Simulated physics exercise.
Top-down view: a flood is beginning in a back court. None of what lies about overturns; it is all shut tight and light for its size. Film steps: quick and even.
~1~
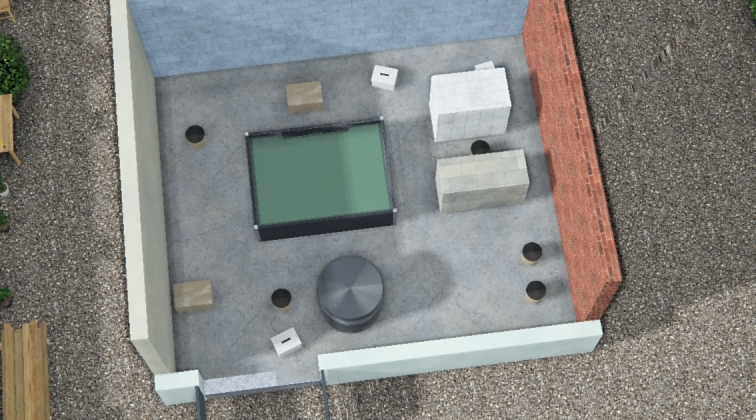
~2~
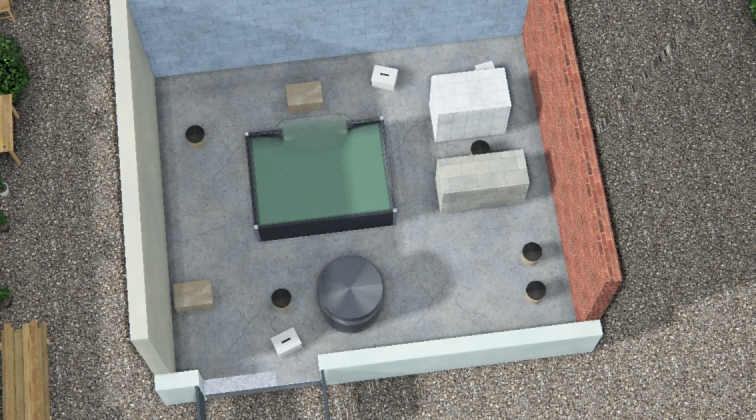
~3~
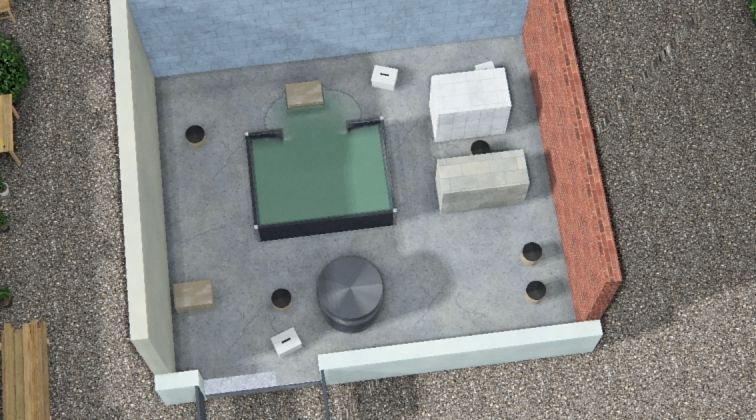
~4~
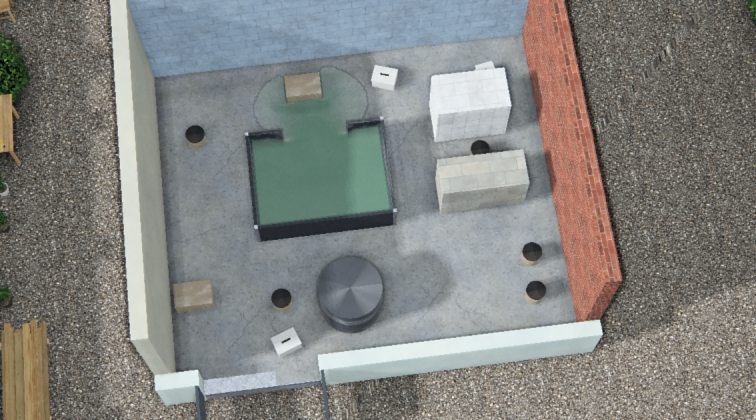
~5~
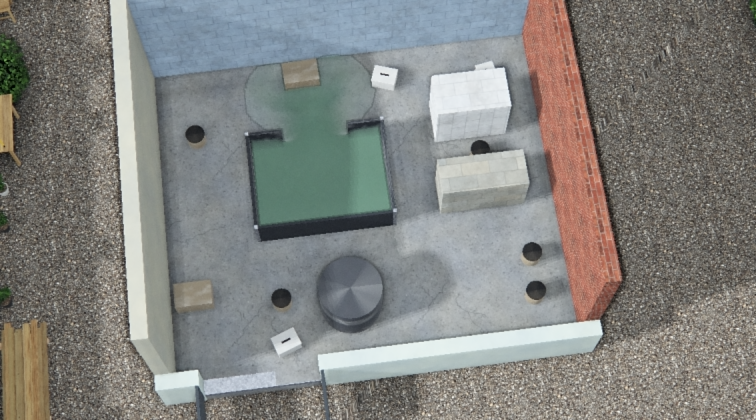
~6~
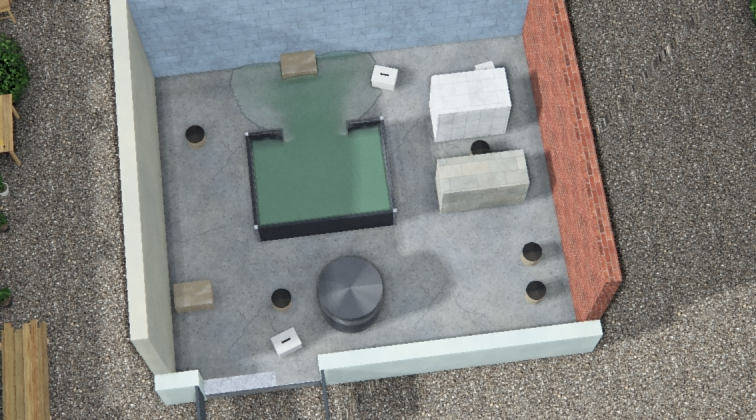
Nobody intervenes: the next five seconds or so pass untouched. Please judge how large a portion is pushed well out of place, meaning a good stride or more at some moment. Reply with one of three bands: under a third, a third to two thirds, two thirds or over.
A third to two thirds.
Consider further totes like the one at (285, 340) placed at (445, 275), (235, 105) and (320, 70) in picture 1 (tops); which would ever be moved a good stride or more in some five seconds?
Twin one: Barely shifts; twin two: Slides well clear; twin three: Slides well clear.
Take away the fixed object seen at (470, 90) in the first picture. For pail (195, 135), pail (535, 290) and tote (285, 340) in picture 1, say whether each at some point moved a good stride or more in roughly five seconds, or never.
Following the order you gave: Got moved a good way, moved little if at all, moved little if at all.
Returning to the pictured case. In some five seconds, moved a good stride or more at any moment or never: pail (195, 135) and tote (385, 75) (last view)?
Taking them as you listed them, I'd say travelled that much for the first and travelled that much for the second.
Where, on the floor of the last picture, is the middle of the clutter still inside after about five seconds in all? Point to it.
(374, 231).
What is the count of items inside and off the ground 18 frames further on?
0 of them.
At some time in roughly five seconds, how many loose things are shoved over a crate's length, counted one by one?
That works out to 5.
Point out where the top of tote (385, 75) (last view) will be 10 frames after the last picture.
Near (407, 89).
A moment on, 1 of 10 are well off their spots; 0 afloat.
Next, 1 of 10 are well off their spots; 1 afloat.
Later, 4 of 10 are well off their spots; 0 afloat.
In the end, 5 of 10 are well off their spots, and 5 have been at some point; 2 afloat.
